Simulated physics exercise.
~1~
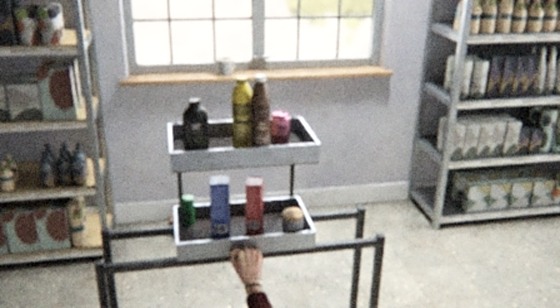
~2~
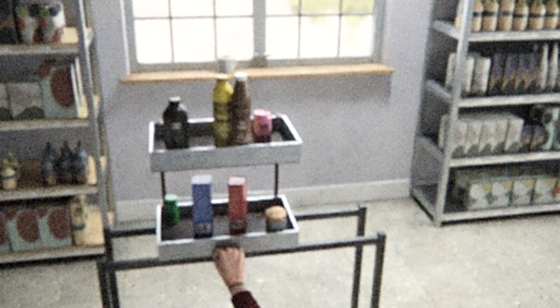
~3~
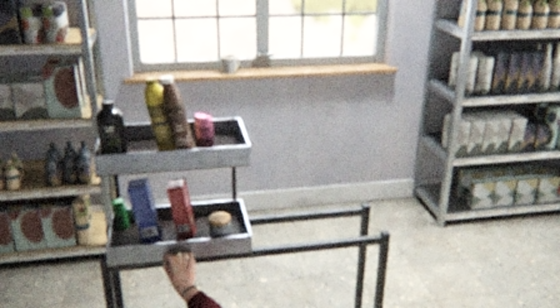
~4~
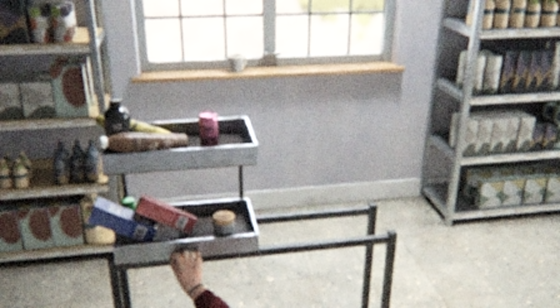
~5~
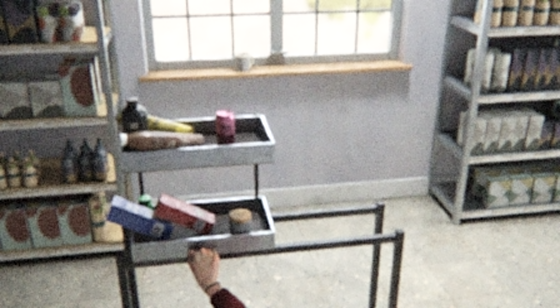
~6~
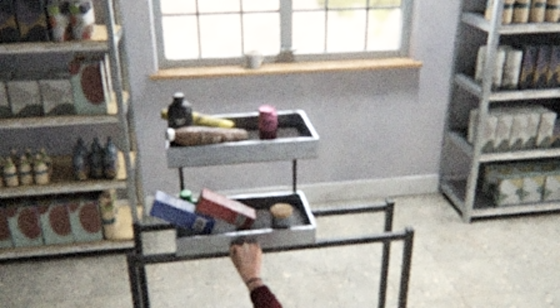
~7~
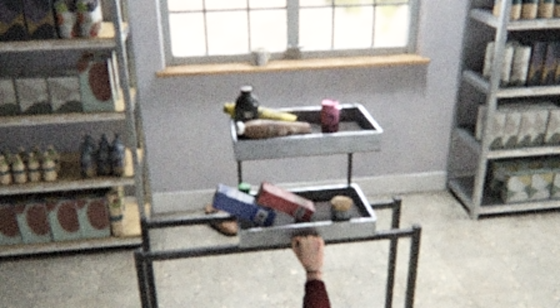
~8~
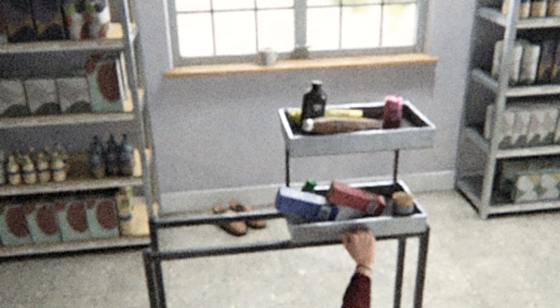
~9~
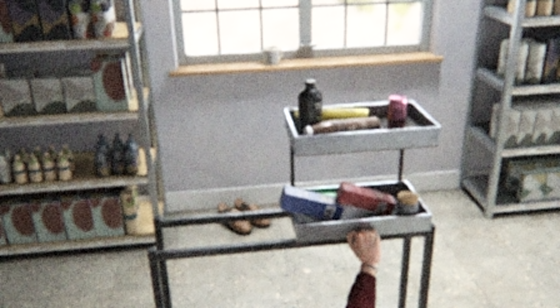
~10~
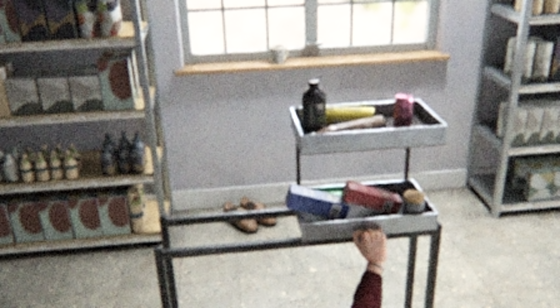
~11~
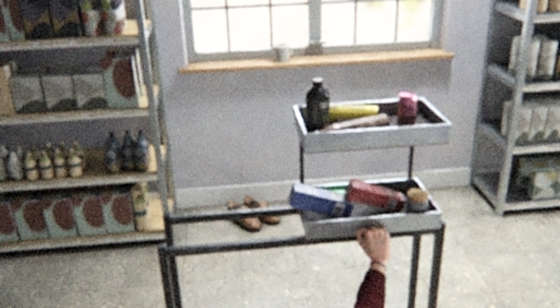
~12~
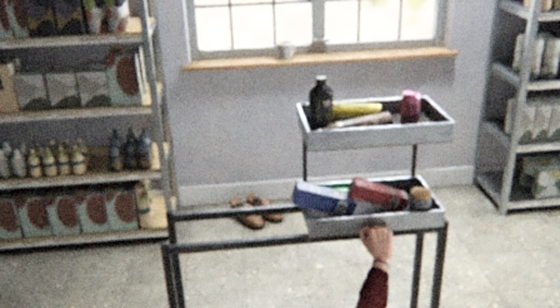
In a storeroom, a hand slides a rack tray left, then right, toppling several containers.
